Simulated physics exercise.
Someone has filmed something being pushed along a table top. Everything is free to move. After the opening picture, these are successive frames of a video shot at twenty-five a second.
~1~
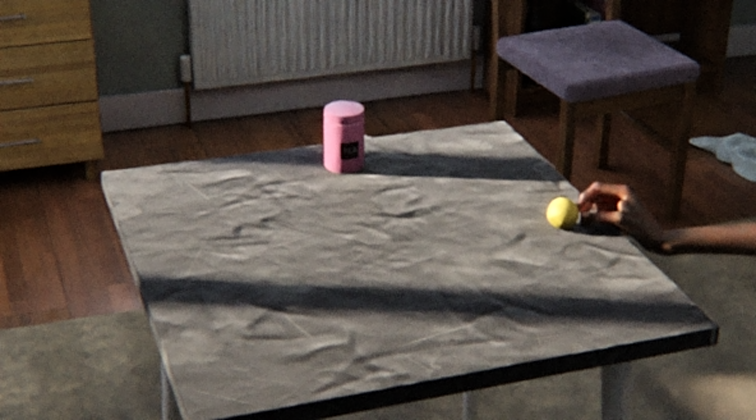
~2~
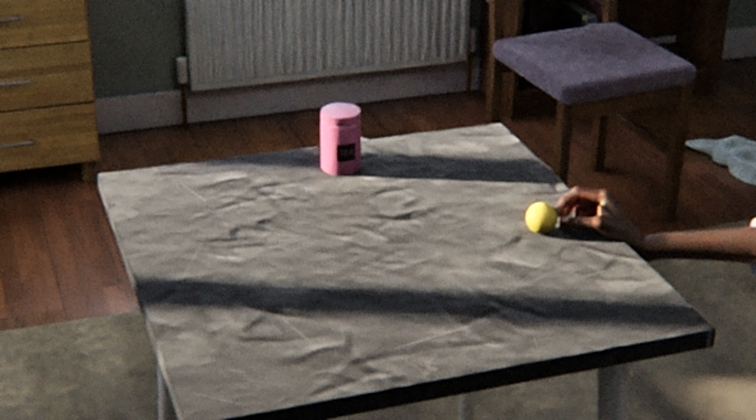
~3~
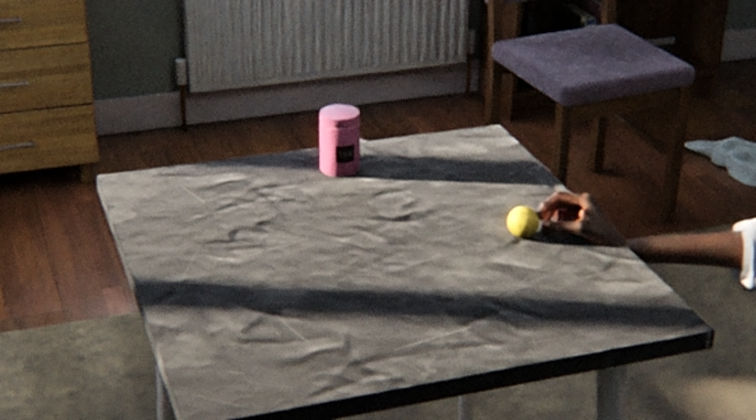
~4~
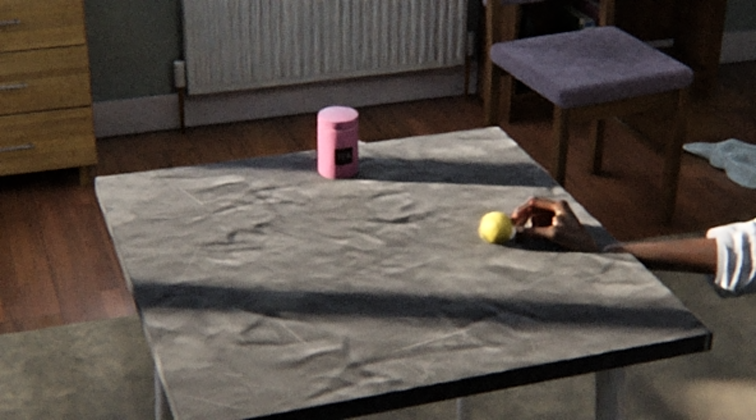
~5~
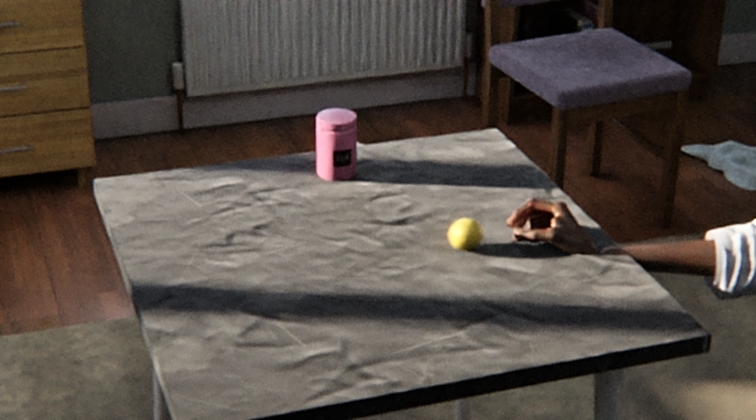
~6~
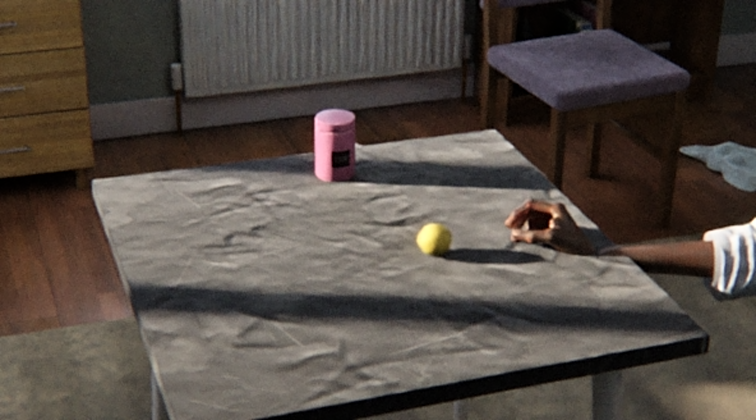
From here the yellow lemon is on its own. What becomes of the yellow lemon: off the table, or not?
The yellow lemon goes over the edge.
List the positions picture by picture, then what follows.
In the first picture, under the hand; yellow lemon (563, 213).
In the second picture, under the hand; yellow lemon (542, 218).
In the third picture, under the hand; yellow lemon (524, 222).
In the fourth picture, yellow lemon (497, 228).
In the fifth picture, yellow lemon (466, 234) moved about its own width.
In the sixth picture, yellow lemon (435, 240) moved well along.
Then, 0.30 s later than the last frame, yellow lemon moved well along near (212, 273).
Then, 0.70 s later than the last frame, yellow lemon now off the table.
When it is over, off the table, yellow lemon.
